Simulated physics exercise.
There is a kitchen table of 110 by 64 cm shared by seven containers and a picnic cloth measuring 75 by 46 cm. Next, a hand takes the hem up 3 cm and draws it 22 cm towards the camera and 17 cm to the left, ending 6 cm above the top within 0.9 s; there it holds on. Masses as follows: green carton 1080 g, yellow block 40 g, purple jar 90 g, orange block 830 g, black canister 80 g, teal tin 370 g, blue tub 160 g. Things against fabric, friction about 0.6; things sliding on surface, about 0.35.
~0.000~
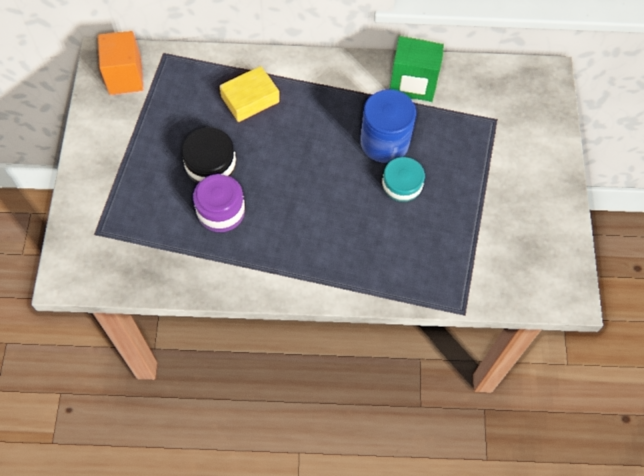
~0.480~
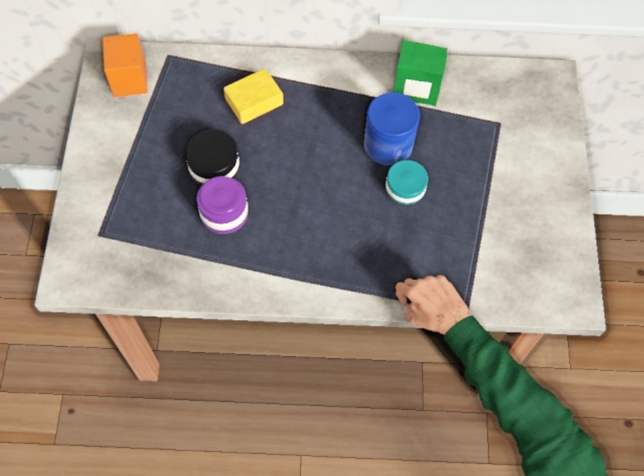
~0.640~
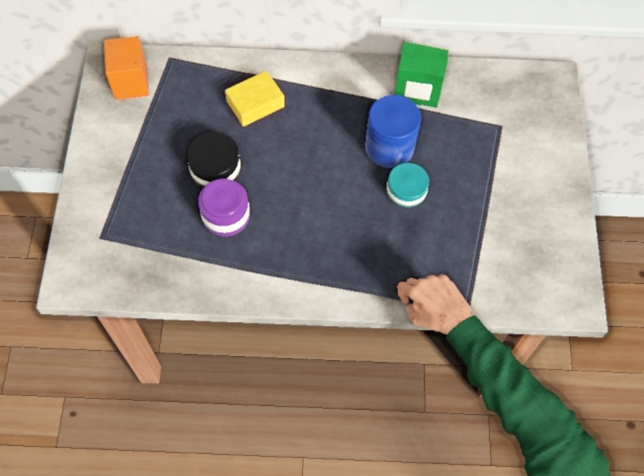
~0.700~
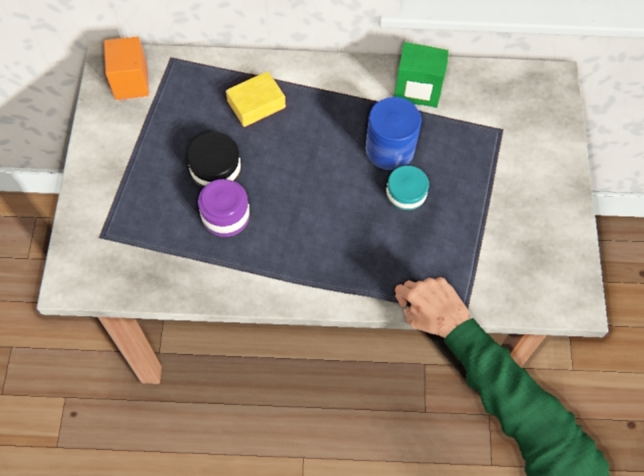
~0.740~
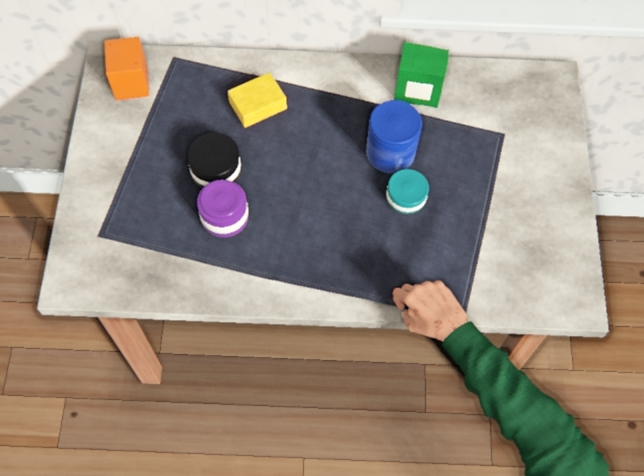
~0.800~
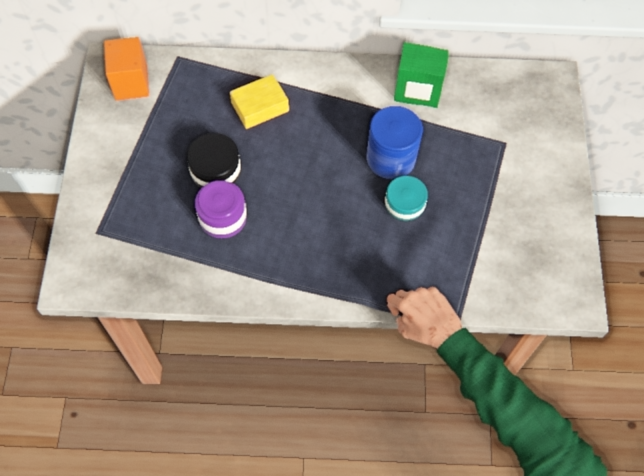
A hand in a green sleeve reaches in from the lower right and grips the near edge of the dark cloth on the table. It draws the cloth slightly towards the viewer and left, and the blue tub and teal tin shift a little with it, while the green carton and orange block stay put.
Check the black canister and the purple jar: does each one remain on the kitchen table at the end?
As I see it, black canister: Safe; purple jar: Safe.
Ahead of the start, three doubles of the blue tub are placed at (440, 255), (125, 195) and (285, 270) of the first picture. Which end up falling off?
Taking them one by one: Is lost, then is left on top, then is lost.
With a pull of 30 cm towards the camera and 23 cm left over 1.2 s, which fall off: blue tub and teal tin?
Then blue tub is lost over the edge and teal tin is lost over the edge.
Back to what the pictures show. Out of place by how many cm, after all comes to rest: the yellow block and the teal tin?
Estimate: Yellow block shifted some 25 cm, teal tin off the top.
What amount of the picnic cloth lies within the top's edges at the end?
About 65 per cent.
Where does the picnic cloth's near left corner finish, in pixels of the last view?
That corner comes to rest close to (99, 208) in the last view.
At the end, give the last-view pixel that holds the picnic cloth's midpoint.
Around (290, 259).
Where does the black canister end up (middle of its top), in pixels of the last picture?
The top finishes roughly at pixel (232, 200) of the last view.
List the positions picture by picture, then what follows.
The first frame shows black canister (207, 149); purple jar (217, 192); picnic cloth corners (94, 235) (163, 53) (497, 119) (465, 316).
The second frame shows picnic cloth corners (97, 236) (168, 55); grip (405, 302).
The third frame shows picnic cloth corners (99, 239) (169, 57); grip (407, 302).
The fourth frame shows blue tub (395, 118); teal tin (409, 183); picnic cloth corners (99, 238) (170, 57); grip (405, 305).
The fifth frame shows blue tub (396, 121); teal tin (408, 186); picnic cloth corners (98, 237) (173, 57); grip (403, 308).
The sixth frame shows black canister (213, 154); purple jar (219, 199); picnic cloth corners (95, 234) (177, 56) (507, 143); grip (397, 314).
After 1.0 s, 95 % of the picnic cloth is still over the top; purple jar 2 cm off its start, black canister 1 cm off its start, teal tin 10 cm off its start.
After 1.2 s, 85 % of the picnic cloth is still over the top; purple jar 5 cm off its start, black canister 4 cm off its start, teal tin 20 cm off its start.
After 1.3 s, 80 % of the picnic cloth is still over the top; purple jar 8 cm off its start at (204, 229), black canister 7 cm off its start at (223, 183), teal tin 28 cm off its start at (370, 304).
After 1.5 s, 75 % of the picnic cloth is still over the top; purple jar 9 cm off its start, black canister 9 cm off its start, teal tin 34 cm off its start.
After 3.1 s, 65 % of the picnic cloth is still over the top; black canister 11 cm off its start at (232, 200), purple jar 11 cm off its start at (203, 244), teal tin over the edge, blue tub 36 cm off its start at (364, 280).
